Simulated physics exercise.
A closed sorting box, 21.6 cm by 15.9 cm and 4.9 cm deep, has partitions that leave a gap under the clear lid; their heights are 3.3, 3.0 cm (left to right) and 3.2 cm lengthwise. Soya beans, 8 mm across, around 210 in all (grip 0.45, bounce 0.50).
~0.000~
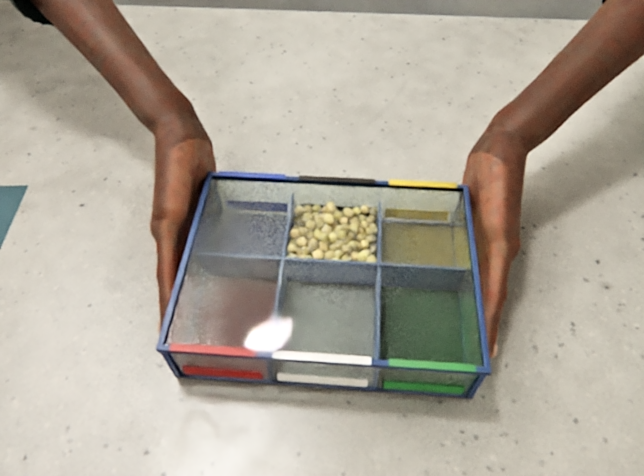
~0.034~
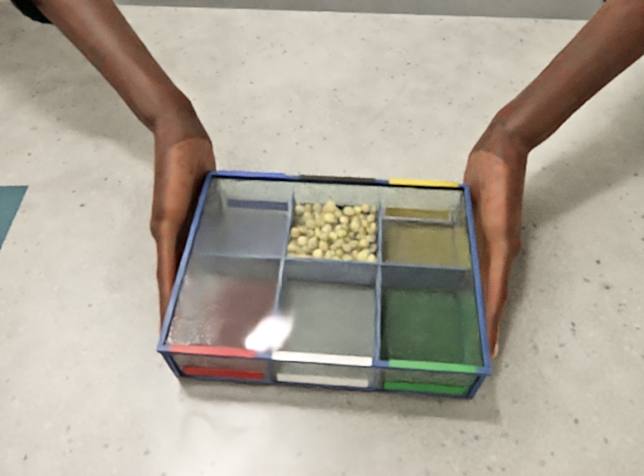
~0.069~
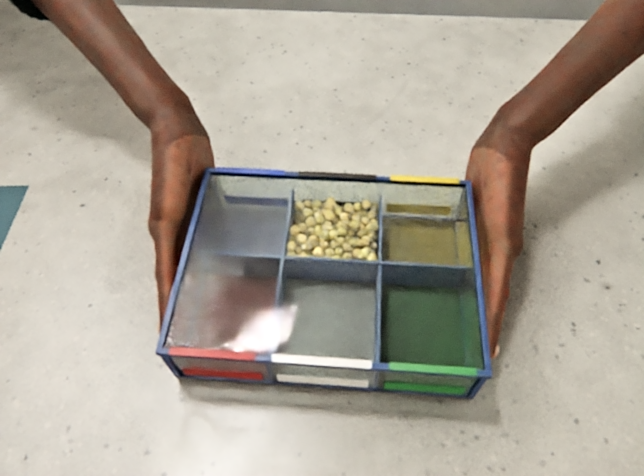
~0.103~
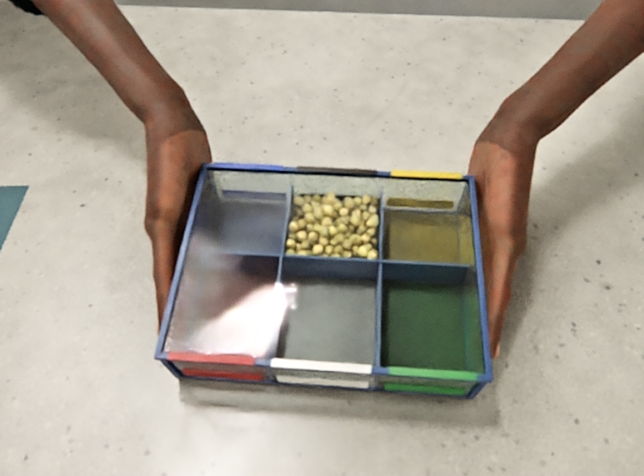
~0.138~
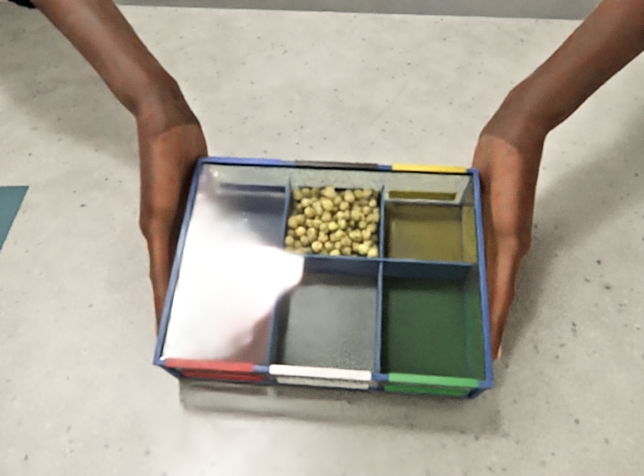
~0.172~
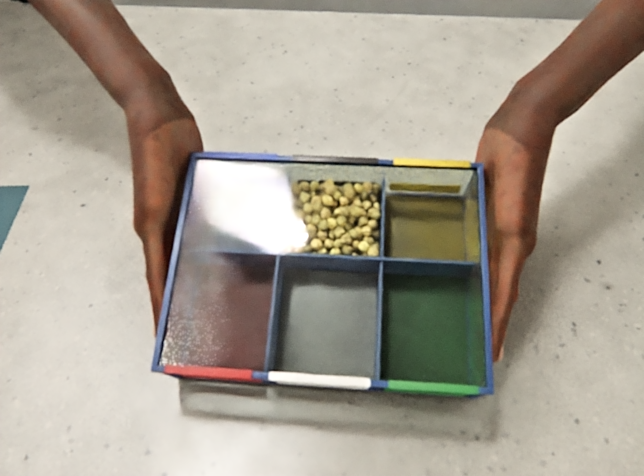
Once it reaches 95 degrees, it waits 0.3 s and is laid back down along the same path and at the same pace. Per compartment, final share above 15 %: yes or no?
Red no; blue no; green no; yellow no; white yes; black yes.
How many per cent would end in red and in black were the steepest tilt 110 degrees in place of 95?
Then red would get 10 per cent and black 45 per cent.
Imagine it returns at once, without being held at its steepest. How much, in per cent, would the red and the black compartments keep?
You'd end up with red at 10 per cent and black at 60 per cent.
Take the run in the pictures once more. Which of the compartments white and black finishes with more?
More settles in the black compartment.
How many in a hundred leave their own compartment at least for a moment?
Something like 40 per cent of the pieces.
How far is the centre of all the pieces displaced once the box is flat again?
It shifts some 5.0 cm.
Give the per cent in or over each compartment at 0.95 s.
Red = 5, blue = 0, green = 5, yellow = 0, white = 20, black = 65 (per cent).
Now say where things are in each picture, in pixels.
In the first frame, box tilt 0 degrees, front corners at (164, 346) and (484, 368); black 100 %.
In the second frame, box tilt 1 degrees, front corners at (164, 347) and (484, 369).
In the third frame, box tilt 3 degrees, front corners at (163, 349) and (485, 372).
In the fourth frame, box tilt 6 degrees, front corners at (162, 353) and (485, 376), lowest corner left front.
In the fifth frame, box tilt 11 degrees, front corners at (160, 360) and (486, 382), lowest corner left front.
In the sixth frame, box tilt 16 degrees, front corners at (158, 366) and (487, 388), lowest corner left front; black 100 %. The box's pace is about 140 degrees a second.
After 0.95 s, tilt 95 degrees; red 5 %, green 5 %, white 20 %, black 65 %.
After 1.46 s, tilt 52 degrees; red 10 %, green 10 %, white 20 %, black 60 %.
After 2.04 s, tilt 0 degrees; red 10 %, green 10 %, white 25 %, black 60 %.
By 2.5 s all is still; red 10 %, blue 0 %, green 10 %, yellow 0 %, white 25 %, black 60 %.
